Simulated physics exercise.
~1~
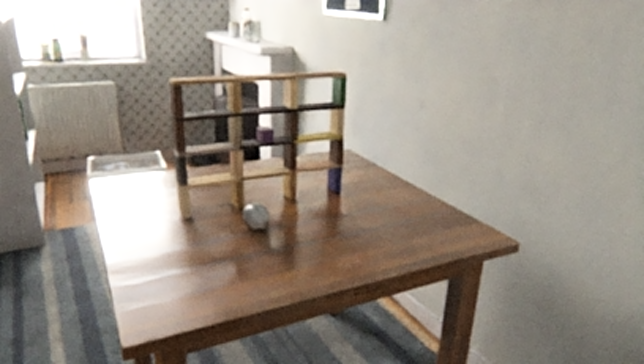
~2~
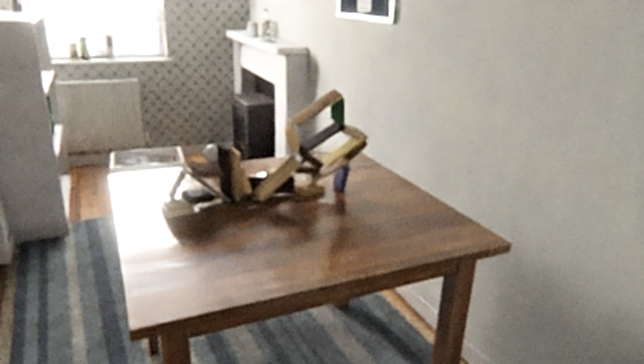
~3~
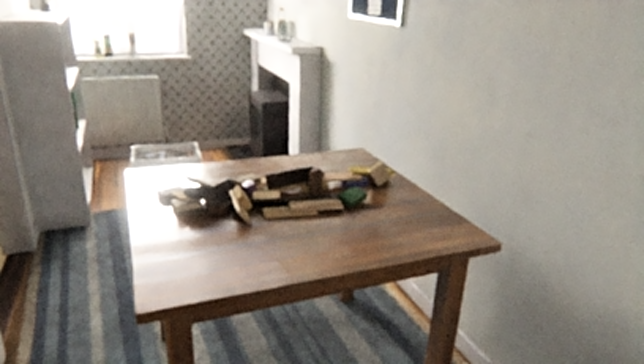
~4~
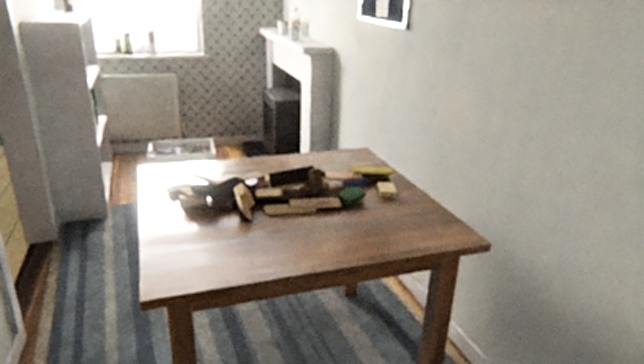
In the video, a small grey ball rolls across a wooden table into an open framework of wooden posts and planks, which tilts and collapses. The pieces, including a green post and a yellow plank, end lying in a low heap on the tabletop.
